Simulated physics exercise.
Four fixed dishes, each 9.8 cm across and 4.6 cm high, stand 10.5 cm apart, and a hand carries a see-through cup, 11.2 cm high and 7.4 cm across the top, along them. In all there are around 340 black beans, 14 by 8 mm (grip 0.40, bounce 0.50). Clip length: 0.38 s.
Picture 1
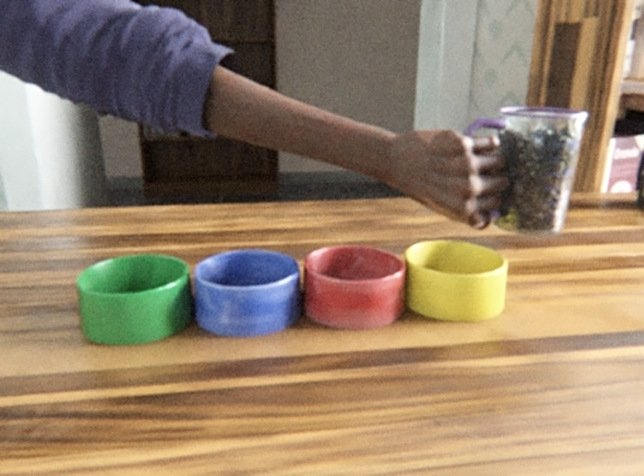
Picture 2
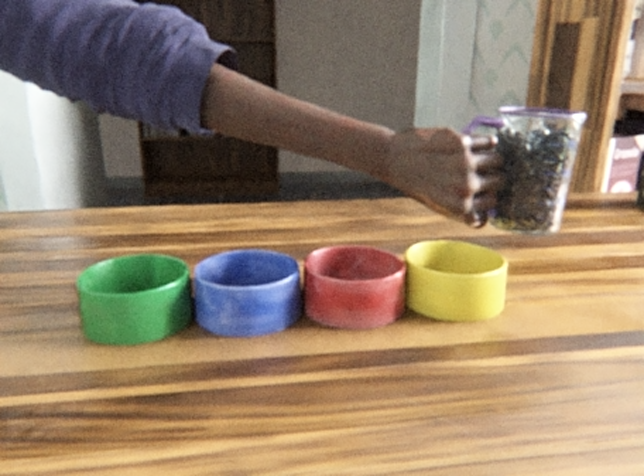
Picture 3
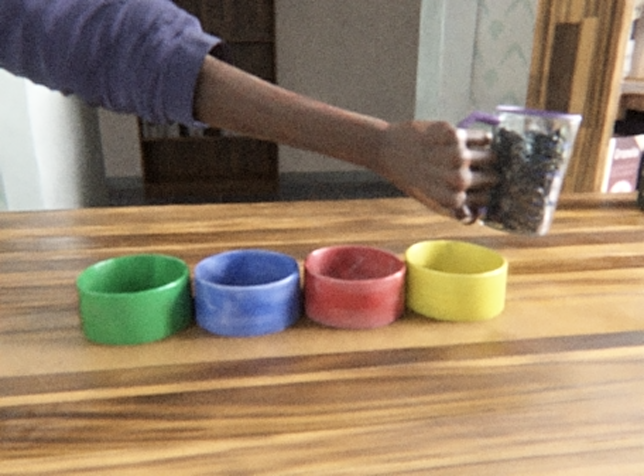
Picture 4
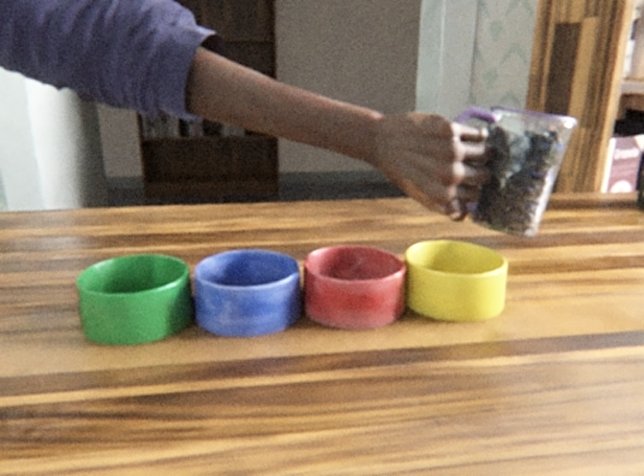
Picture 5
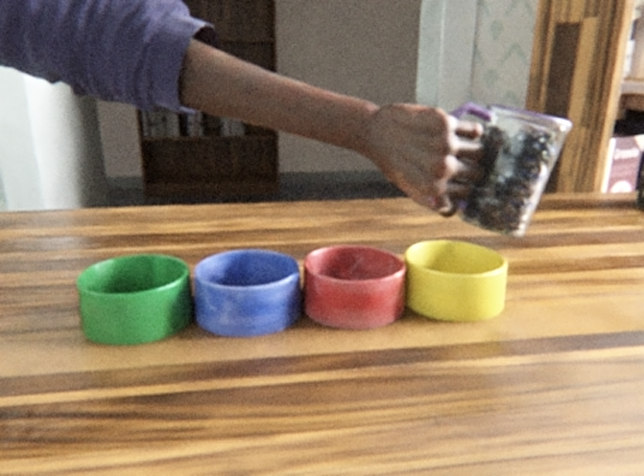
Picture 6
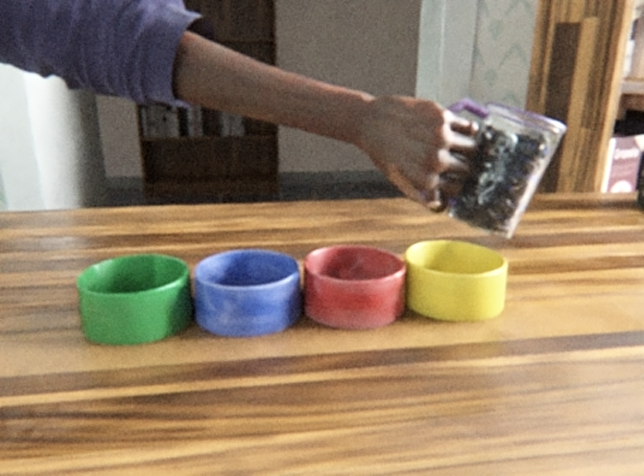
A hand moves a clear cup of dark beans slightly left while gradually tilting it.
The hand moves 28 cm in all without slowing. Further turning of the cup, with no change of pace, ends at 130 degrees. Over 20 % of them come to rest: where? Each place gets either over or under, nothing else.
At the end, red dish: I think it's going to gather in excess of a fifth of the pieces; blue dish: I think it's going to gather a fifth or less of the pieces; green dish: I think it's going to gather a fifth or less of the pieces; yellow dish: I think it's going to gather a fifth or less of the pieces; counter: I think it's going to gather a fifth or less of the pieces.
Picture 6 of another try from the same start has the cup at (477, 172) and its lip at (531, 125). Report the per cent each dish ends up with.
Red 70, blue 10, green 0, yellow 0.
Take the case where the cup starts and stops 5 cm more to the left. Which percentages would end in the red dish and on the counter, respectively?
Red: 60, counter: 10.
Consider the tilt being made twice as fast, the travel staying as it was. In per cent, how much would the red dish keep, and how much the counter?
In the red dish 0; on the counter 10.
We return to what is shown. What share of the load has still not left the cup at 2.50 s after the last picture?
It comes out close to 0 per cent.
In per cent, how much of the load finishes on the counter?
5 per cent.
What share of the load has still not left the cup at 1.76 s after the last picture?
Roughly 55 %.
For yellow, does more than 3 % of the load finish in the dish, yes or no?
As for yellow: That's right.
Then, 1.06 s after the last picture, tilt 78 degrees; cup holds 100 %.
Then, 1.76 s after the last picture, tilt 117 degrees; cup holds 55 %, red 30 %, yellow 10 %.
Then, 2.50 s after the last picture, tilt 130 degrees; cup holds 0 %, red 85 %, yellow 10 %.
In the end, red 85 %, blue 0 %, green 0 %, yellow 10 %, counter 5 %.
